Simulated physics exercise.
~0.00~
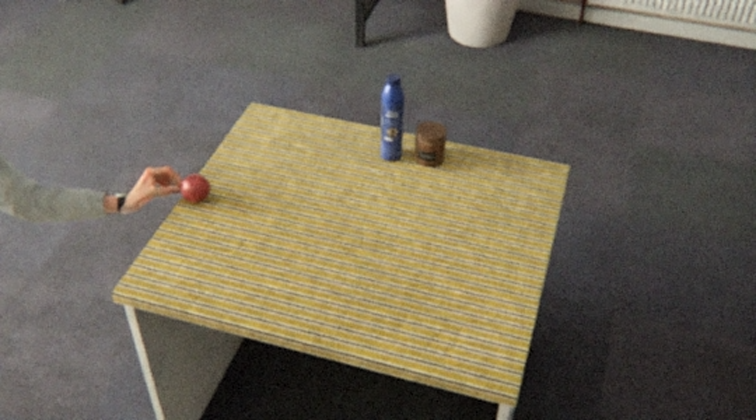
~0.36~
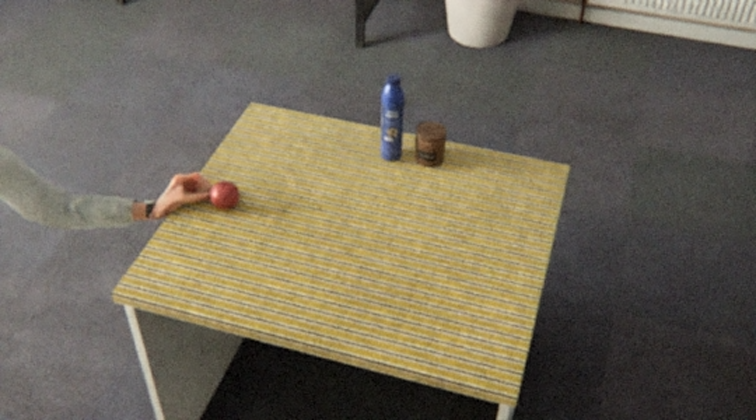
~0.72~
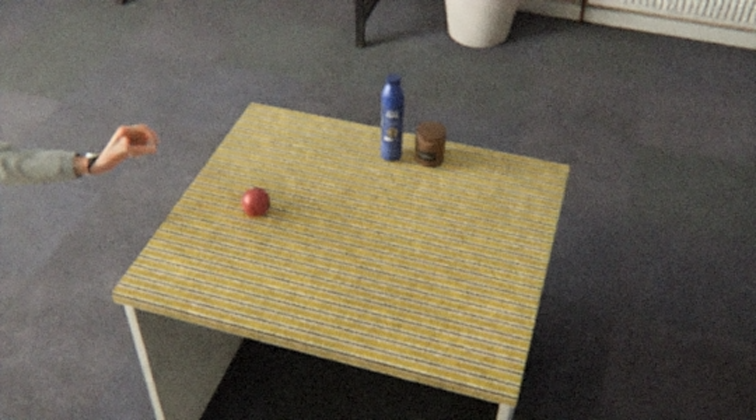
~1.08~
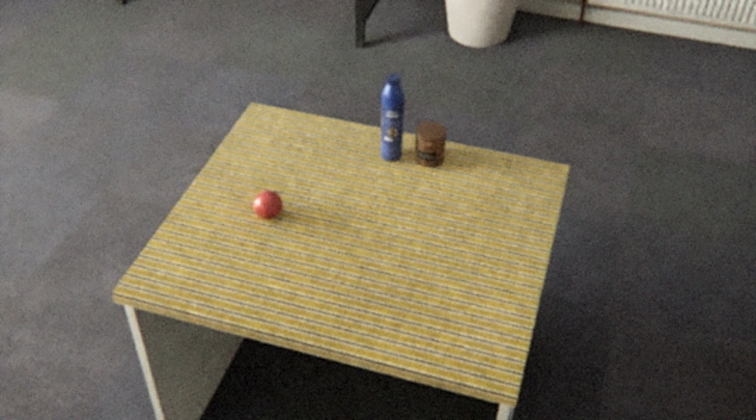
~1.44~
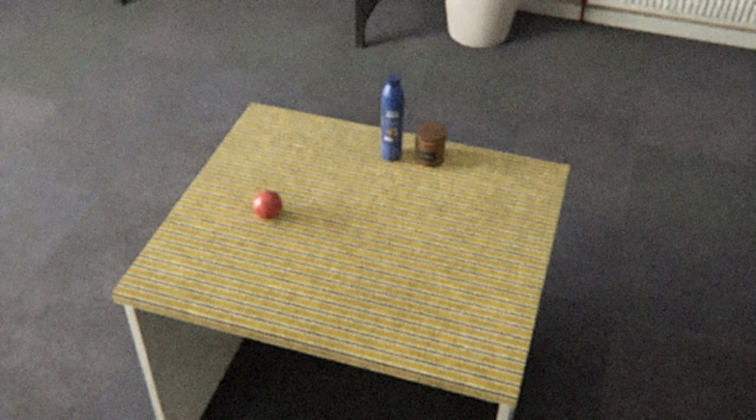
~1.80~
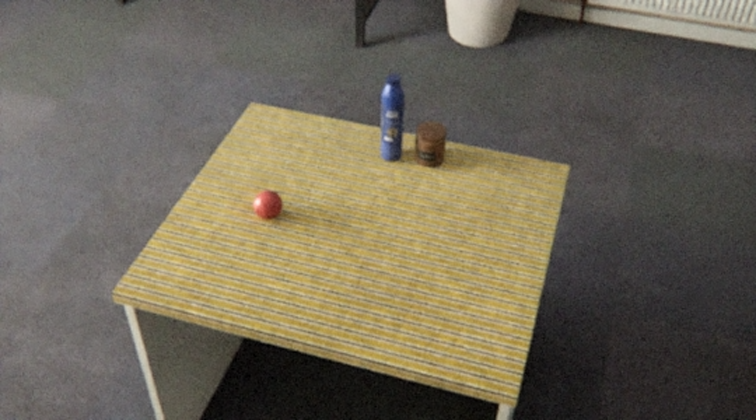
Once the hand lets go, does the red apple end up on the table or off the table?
The red apple ends up on the table. It moves a little farther to the right after the hand lets go, then rests on the left part of the top.
The clip opens on a table with a yellow striped top, where a hand reaching in from the left holds a red apple near the left edge. A blue bottle and a brown jar stand close together at the back of the table. The hand pushes the apple a short way to the right, then lets go and draws back to the left. The apple carries on a little farther to the right without the hand. It comes to rest on the left part of the table and stays there, while the bottle and jar remain in their places.
